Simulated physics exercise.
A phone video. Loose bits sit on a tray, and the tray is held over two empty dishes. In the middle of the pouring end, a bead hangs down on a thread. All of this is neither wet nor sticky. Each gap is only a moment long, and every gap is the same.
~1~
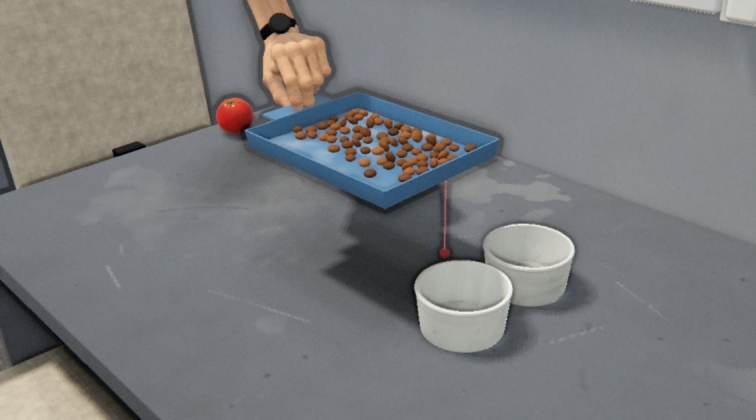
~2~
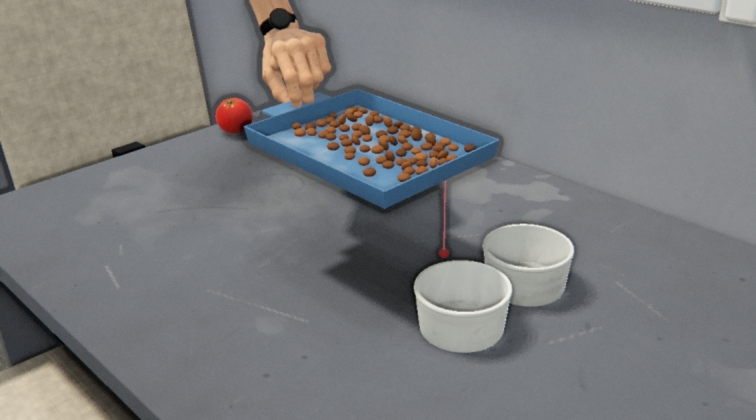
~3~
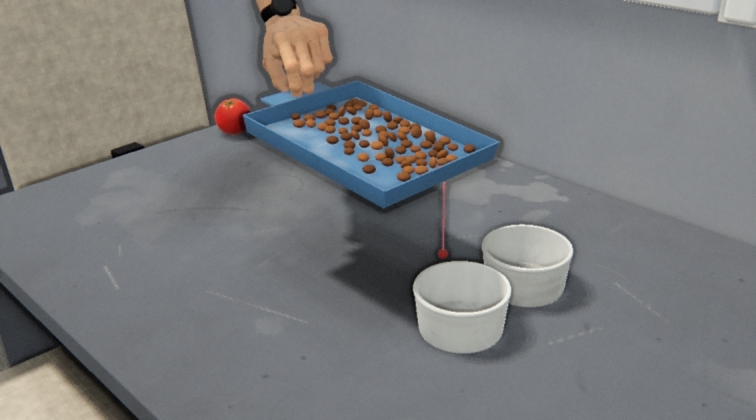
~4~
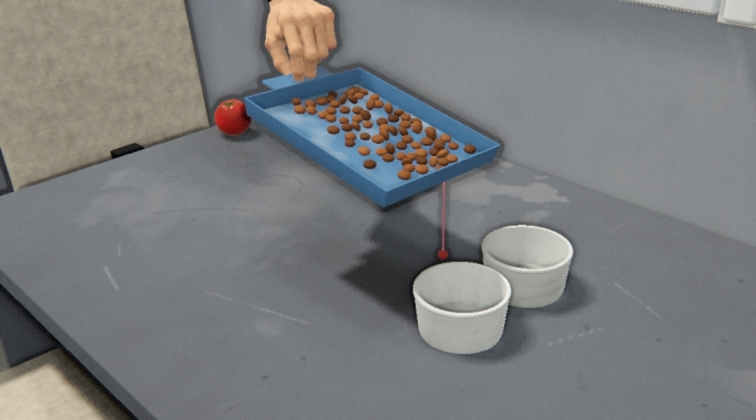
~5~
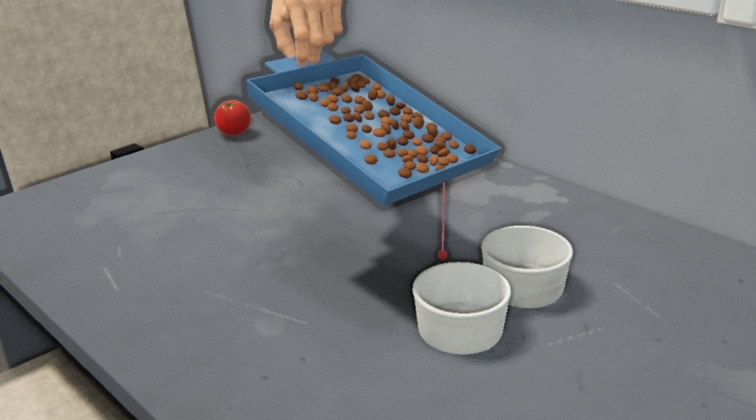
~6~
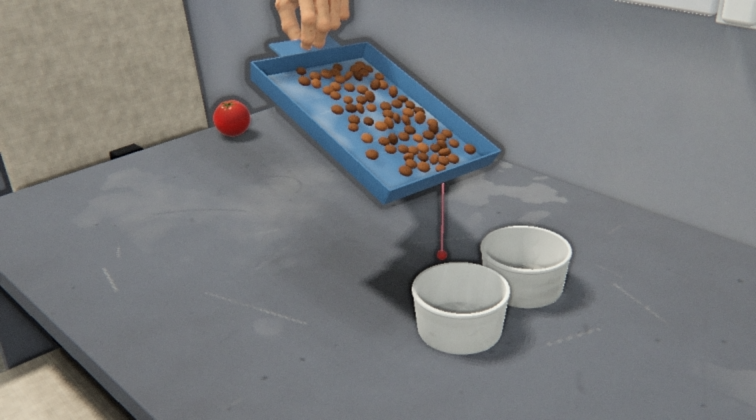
A hand gradually lifted the back of a blue tray of brown kibble bits, slanting it toward its front right corner above two empty white dishes, while a red bead hung almost still beneath it.
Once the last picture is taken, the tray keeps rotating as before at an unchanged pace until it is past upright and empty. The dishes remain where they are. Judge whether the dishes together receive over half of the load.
Most likely the lost part will be a minority.
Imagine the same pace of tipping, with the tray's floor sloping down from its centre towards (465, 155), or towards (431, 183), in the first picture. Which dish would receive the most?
So, the dish at the right the first time round, the dish at the left the second.
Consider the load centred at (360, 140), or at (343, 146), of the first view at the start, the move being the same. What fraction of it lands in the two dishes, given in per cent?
Near 90 and 80 percent respectively.
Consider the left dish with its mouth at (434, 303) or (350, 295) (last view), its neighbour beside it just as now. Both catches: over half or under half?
Try 1: The greater share; try 2: A lesser share.
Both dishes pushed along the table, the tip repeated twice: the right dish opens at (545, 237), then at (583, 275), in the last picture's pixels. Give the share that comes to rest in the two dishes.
In turn 70 and 0 in a hundred.
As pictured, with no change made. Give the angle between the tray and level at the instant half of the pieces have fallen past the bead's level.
Somewhere near 105 degrees, I'd say.
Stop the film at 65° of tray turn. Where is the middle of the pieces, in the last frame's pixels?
The centre of the load shows up near (458, 143) in the last view.
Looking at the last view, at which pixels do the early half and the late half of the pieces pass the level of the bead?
I'd say around (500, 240) at first, then around (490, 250).
Just after the last frame, tray tipped steeply; almost all on the tray; just a few in the air.
A moment on, tray tipped past a quarter turn; roughly a third on the tray; about a tenth in the left dish; roughly a third in the right dish; about a tenth outside both; about a tenth in the air.
Further on, tray tipped past a quarter turn; roughly a quarter in the left dish; roughly two thirds in the right dish; roughly a quarter outside both.
When it is over, tray tipped past a quarter turn; roughly a quarter in the left dish; roughly two thirds in the right dish; roughly a quarter outside both.
